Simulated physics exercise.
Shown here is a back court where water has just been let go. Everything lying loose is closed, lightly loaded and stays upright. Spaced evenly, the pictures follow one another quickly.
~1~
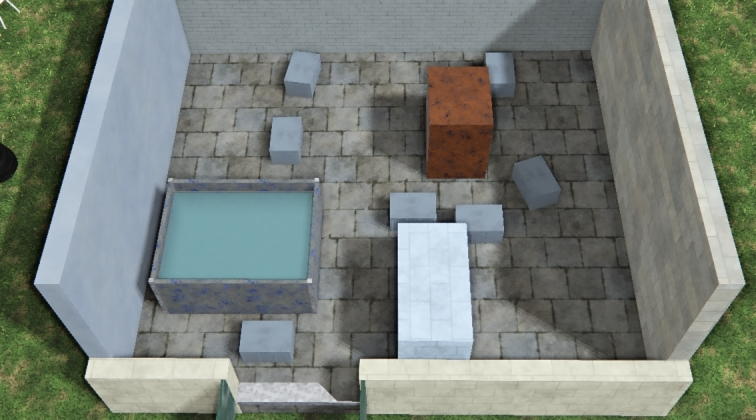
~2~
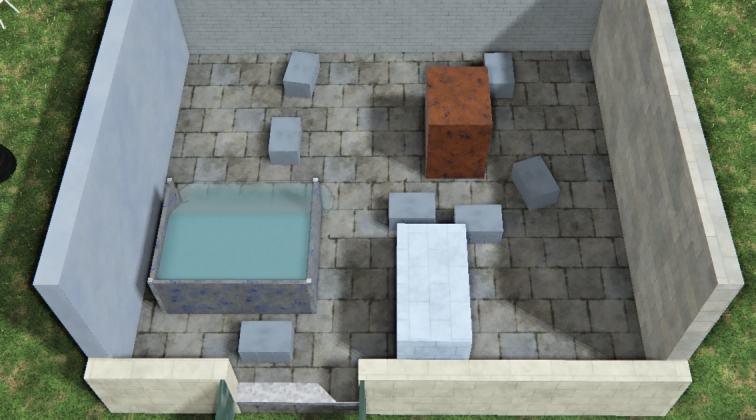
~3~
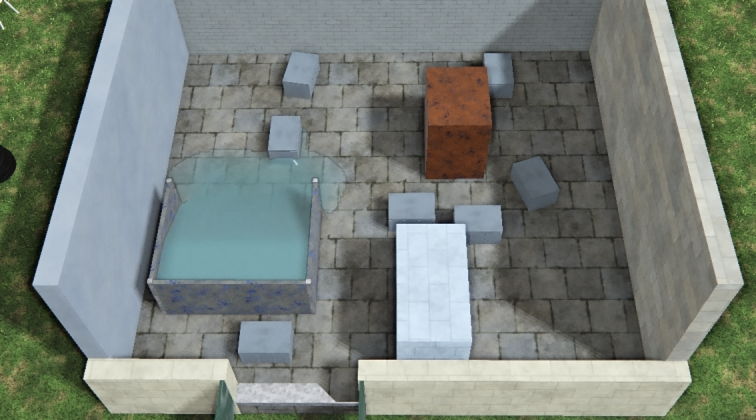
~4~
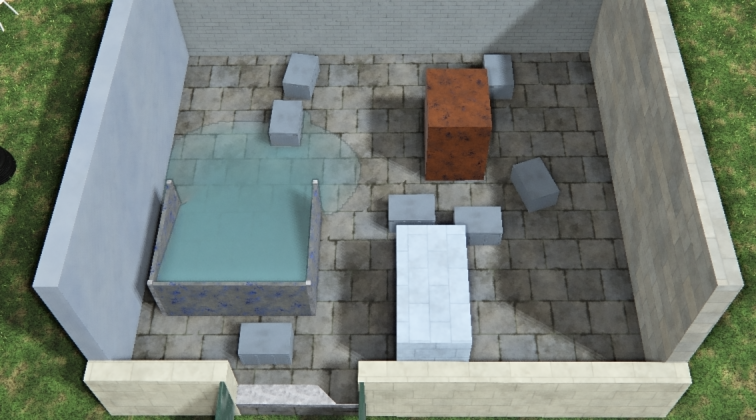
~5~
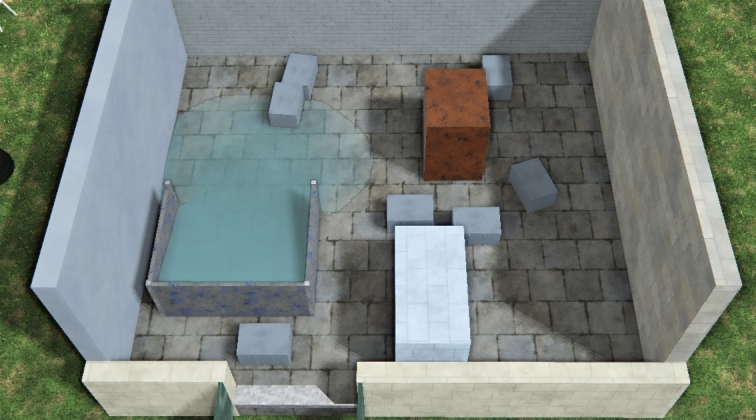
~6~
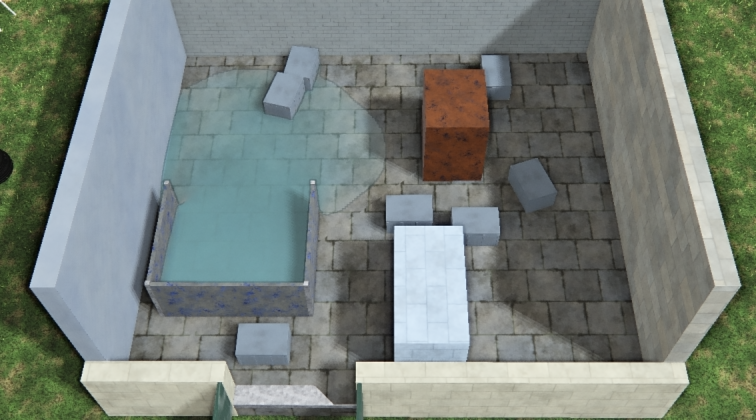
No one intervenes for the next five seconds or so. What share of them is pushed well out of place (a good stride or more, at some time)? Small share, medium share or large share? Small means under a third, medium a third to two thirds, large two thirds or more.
A medium share.
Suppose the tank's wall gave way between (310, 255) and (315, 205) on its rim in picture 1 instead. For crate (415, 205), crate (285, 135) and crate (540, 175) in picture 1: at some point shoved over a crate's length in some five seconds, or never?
Lab note - in sequence: Travelled far enough; did not travel far; travelled far enough.
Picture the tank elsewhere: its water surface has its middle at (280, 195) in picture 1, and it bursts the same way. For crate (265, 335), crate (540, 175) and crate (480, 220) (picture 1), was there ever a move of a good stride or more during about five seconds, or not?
Result per object - stayed close, stayed close, stayed close.
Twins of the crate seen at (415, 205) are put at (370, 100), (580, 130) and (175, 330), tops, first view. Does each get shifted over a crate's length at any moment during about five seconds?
Twin one: Slides well clear; twin two: Slides well clear; twin three: Barely shifts.
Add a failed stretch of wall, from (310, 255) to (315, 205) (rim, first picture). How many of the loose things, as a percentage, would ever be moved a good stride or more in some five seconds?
Roughly 70 in a hundred.
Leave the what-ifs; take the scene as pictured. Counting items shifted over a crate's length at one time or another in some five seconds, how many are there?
The count is 4.
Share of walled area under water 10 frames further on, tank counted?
Close to 45 per cent, tank included.
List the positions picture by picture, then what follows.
The first frame shows a crate at (286, 133), on the bottom; a crate at (302, 67), on the bottom; 0 of 7 have shifted.
The second frame shows a crate at (285, 134), on the bottom; a crate at (301, 67), on the bottom; 0 of 7 have shifted.
The third frame shows a crate at (284, 133), on the bottom; a crate at (301, 68) rests on the ground; 0 of 7 have shifted.
The fourth frame shows a crate at (285, 116), on the bottom, a stride from its start; a crate at (301, 69), on the bottom; 1 of 7 have shifted.
The fifth frame shows a crate at (286, 98), on the bottom, a stride from its start; a crate at (299, 69) rests on the ground; 1 of 7 have shifted.
The sixth frame shows a crate at (284, 89), on the bottom, a stride from its start; a crate at (301, 61), on the bottom, close to its start; 2 of 7 have shifted.
A moment on, 1 of 7 are well off their spots; 2 afloat.
Next, 2 of 7 are well off their spots; 2 afloat.
Later, 3 of 7 are well off their spots; 3 afloat.
In the end, 4 of 7 are well off their spots, and 4 have been at some point; 3 afloat.
